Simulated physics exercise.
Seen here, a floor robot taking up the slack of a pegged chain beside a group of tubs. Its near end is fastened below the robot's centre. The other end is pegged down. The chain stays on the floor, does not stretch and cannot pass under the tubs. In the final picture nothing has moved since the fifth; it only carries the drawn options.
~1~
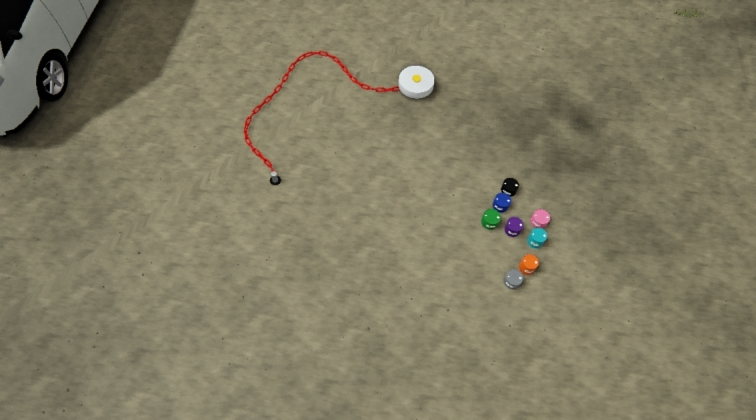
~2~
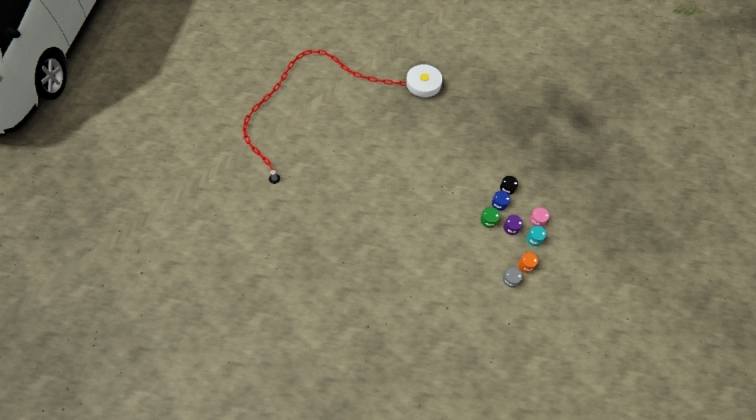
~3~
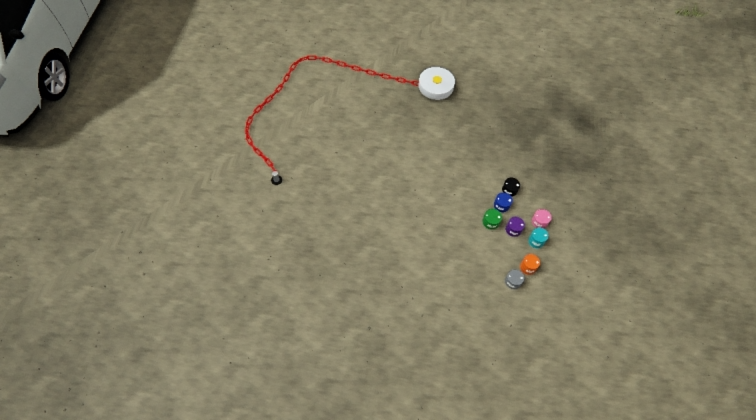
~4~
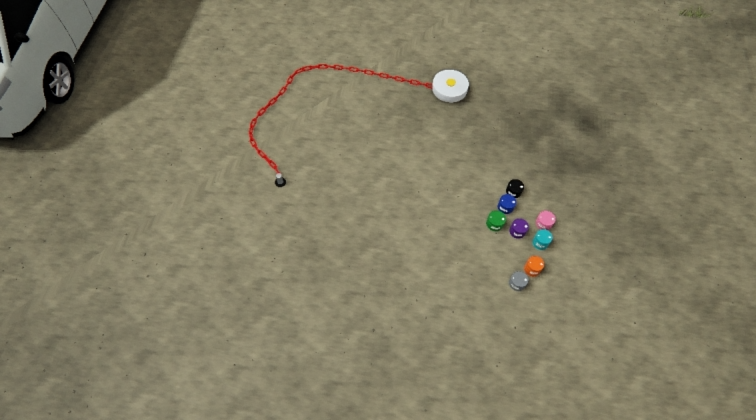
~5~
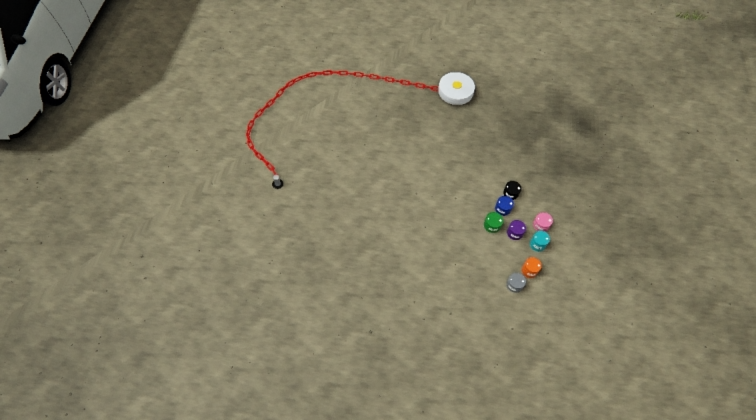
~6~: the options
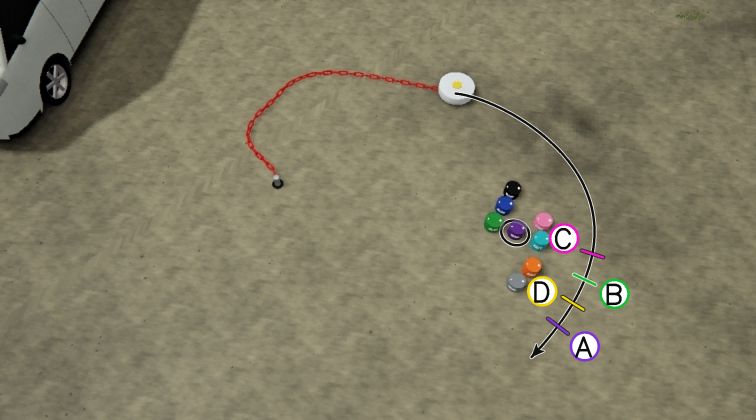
A white round robot dragging a red chain slid a short way to the right across the dirt, drawing out the chain's bends, while the small colourful tubs below it stayed put.
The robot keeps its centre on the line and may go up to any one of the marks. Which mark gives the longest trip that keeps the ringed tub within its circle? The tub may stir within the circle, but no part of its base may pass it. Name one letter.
At D, and not beyond.
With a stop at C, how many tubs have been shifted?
By then, none.
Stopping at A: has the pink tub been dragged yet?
By then, yes.
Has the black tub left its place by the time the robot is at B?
By then, yes.
On the marked copy, A at (558, 326); B at (585, 280); C at (592, 254); D at (573, 303); the ring at (515, 233); the route from (455, 93) via (588, 197) to (532, 357).
With D. Early on, robot (546, 132); purple tub (516, 230).
Further on, robot (596, 216); purple tub (516, 230).
At the end, robot (575, 300); pink tub (532, 229); purple tub (516, 230); blue tub (495, 216); green tub (488, 229); black tub (511, 215); the purple tub is still in its ring.
As for the rest, A drags the ringed tub to (502, 241); B is safe but short; C is safe but short.
